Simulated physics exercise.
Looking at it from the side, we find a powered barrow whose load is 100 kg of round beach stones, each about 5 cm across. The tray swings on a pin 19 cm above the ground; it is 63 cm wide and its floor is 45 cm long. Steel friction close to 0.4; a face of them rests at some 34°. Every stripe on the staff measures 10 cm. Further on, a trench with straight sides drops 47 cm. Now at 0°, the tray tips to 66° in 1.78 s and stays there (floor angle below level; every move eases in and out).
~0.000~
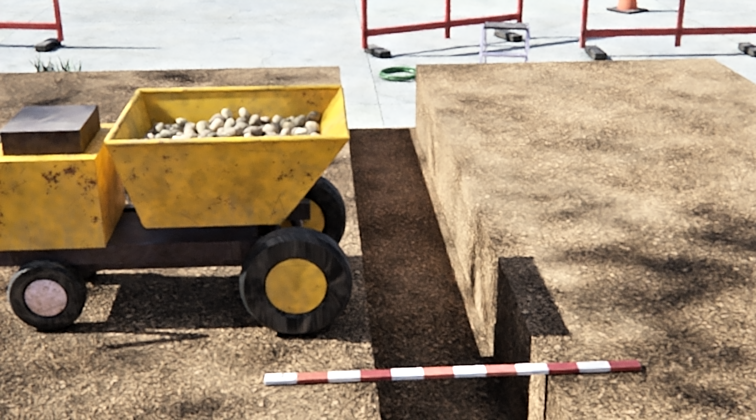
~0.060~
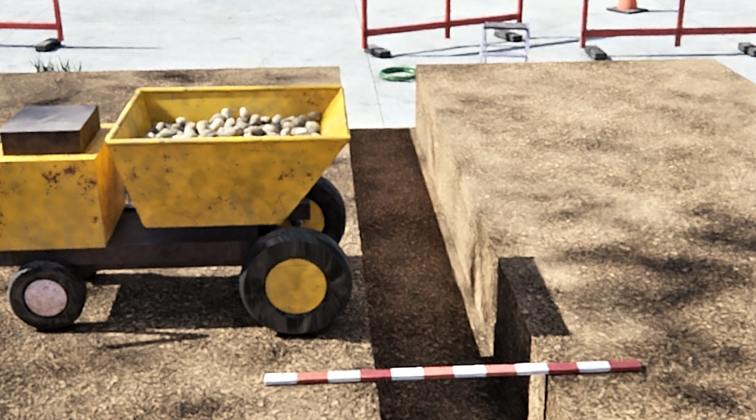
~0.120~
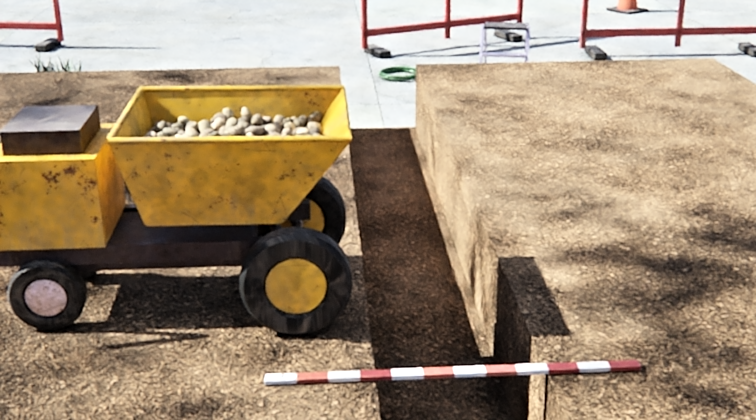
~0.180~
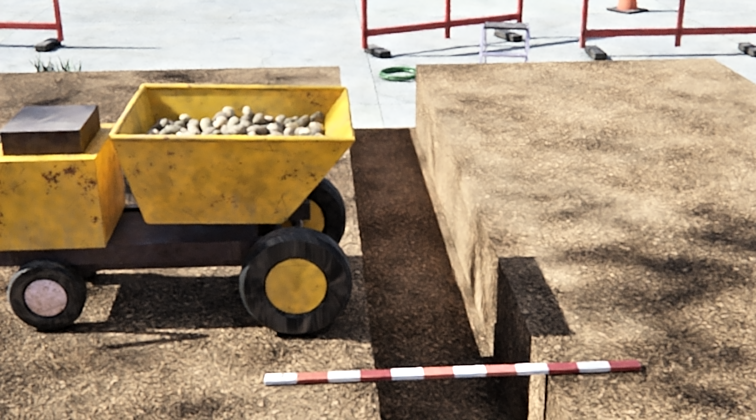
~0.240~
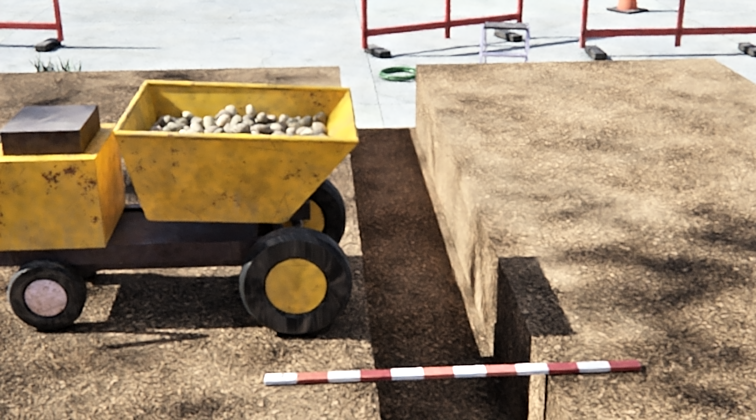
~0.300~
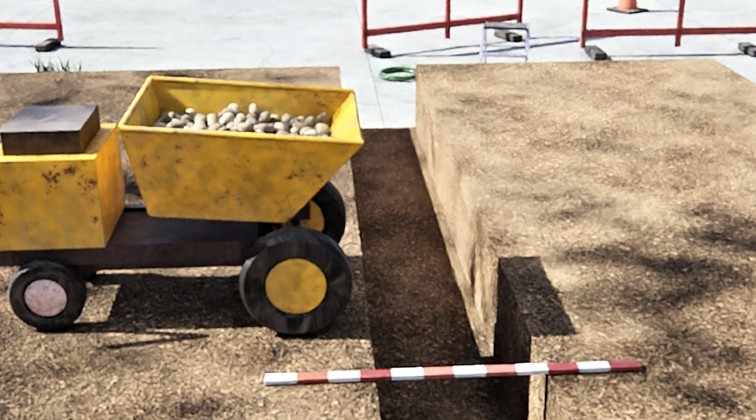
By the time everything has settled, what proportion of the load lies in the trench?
About 87 percent of the load.
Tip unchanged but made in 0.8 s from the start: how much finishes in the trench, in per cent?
My guess is near 65 percent.
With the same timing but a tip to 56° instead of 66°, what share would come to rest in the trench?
In that case around 50 percent.
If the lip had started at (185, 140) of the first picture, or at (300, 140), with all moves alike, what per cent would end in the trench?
The first start gives about 65 per cent, the second about 100.
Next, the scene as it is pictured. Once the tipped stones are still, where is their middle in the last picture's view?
Around (472, 380).
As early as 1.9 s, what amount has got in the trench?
Roughly 30 percent of the load.
After 1.3 s the floor is at 56°; 100 % in the tray; the foremost stones are at (443, 211).
After 1.9 s the floor is at 66°; 65 % in the tray, 31 % in the trench, 5 % past the trench; the foremost stones are at (552, 276).
After 2.2 s the floor is at 66°; 39 % in the tray, 49 % in the trench, 12 % past the trench; the foremost stones are at (616, 275).
After 4.2 s the floor is at 66°; 0 % in the tray, 87 % in the trench, 13 % past the trench; the foremost stones are at (667, 289).
